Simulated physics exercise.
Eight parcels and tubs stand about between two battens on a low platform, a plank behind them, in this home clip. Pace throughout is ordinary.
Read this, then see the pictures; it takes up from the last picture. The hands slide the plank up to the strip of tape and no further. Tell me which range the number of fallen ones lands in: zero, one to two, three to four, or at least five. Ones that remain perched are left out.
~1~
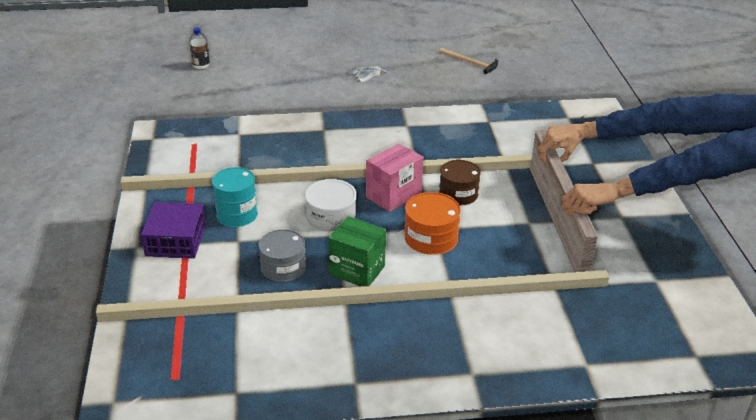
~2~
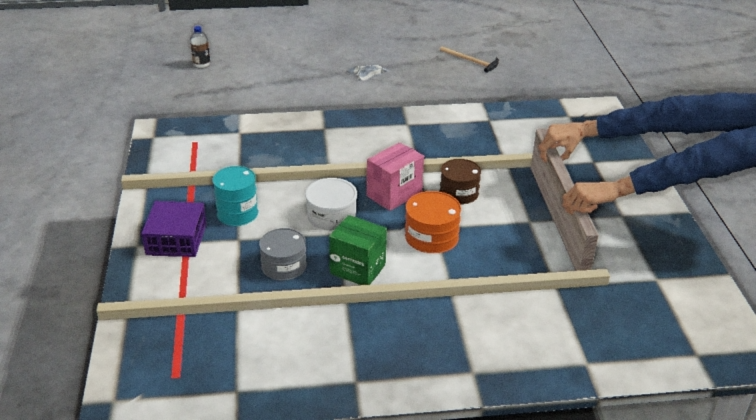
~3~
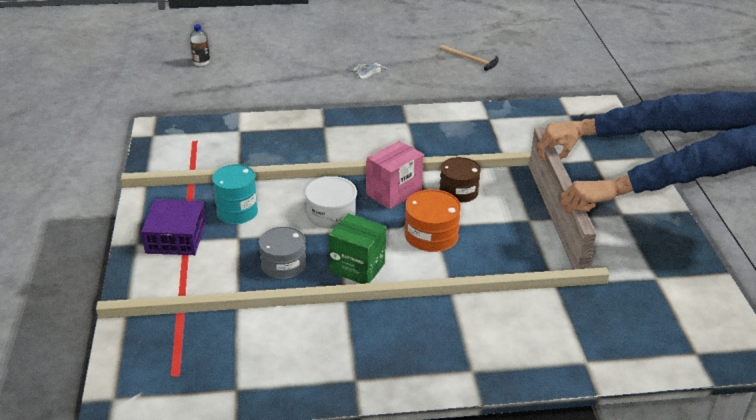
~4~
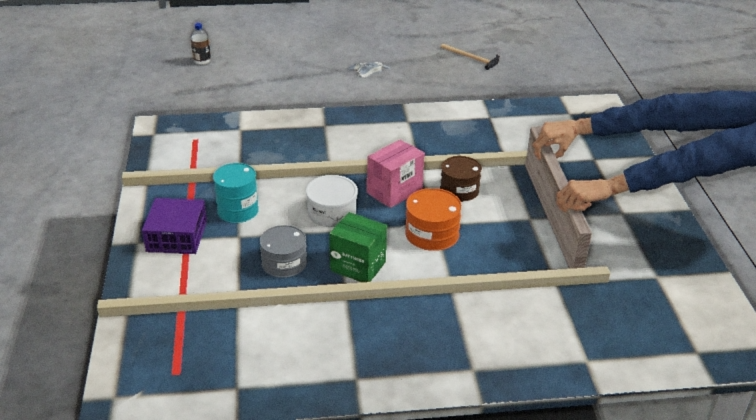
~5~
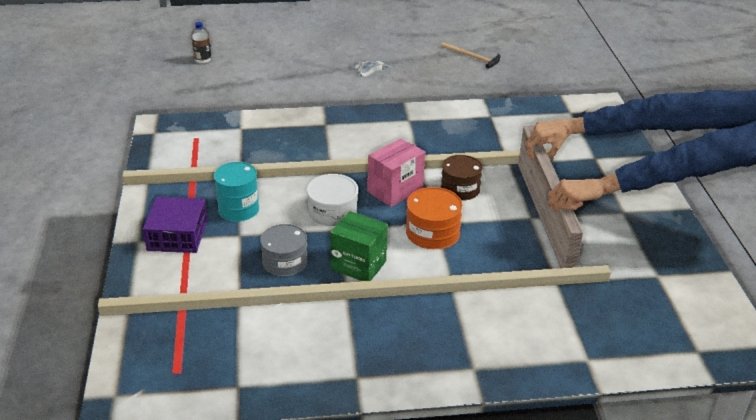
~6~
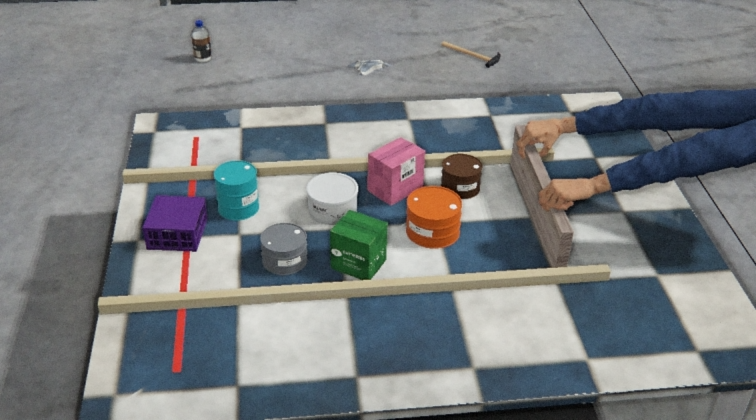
The tally of falls will come to a mere one or two.
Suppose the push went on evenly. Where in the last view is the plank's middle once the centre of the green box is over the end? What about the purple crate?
Approx. (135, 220) / approx. (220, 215) for the other.
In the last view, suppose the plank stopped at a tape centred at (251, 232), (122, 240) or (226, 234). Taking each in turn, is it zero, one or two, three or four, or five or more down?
Not one, 5 or more, none at all.
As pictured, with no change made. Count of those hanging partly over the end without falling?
The total would be 3.
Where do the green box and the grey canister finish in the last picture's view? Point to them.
In the last picture the green box sits around (158, 267) and the grey canister around (114, 266).
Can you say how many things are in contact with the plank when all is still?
The number is 3.
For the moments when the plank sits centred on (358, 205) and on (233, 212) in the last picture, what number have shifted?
Up to then 5, and up to the other point 8.
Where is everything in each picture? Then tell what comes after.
In the first picture, purple crate (174, 230); turquoise canister (235, 197); grey canister (283, 255); plank (561, 200); tape (186, 243).
In the second picture, turquoise canister (236, 196); brown canister (460, 181).
In the third picture, grey canister (283, 252); green box (358, 249).
In the fourth picture, purple crate (175, 226); white pail (332, 201).
In the fifth picture, turquoise canister (237, 192); pink parcel (396, 172).
In the sixth picture, purple crate (176, 223); turquoise canister (237, 190); grey canister (284, 248); plank (539, 195); tape (188, 236).
Early on, none off yet; purple crate at rest near (176, 223); turquoise canister at rest near (237, 190); grey canister at rest near (284, 248).
A while later, none off yet; purple crate at rest near (176, 223); turquoise canister travelled about its own width near (208, 187); grey canister travelled about its own width near (245, 255).
Finally, the number that fall off is one or two; lost, turquoise canister and purple crate.
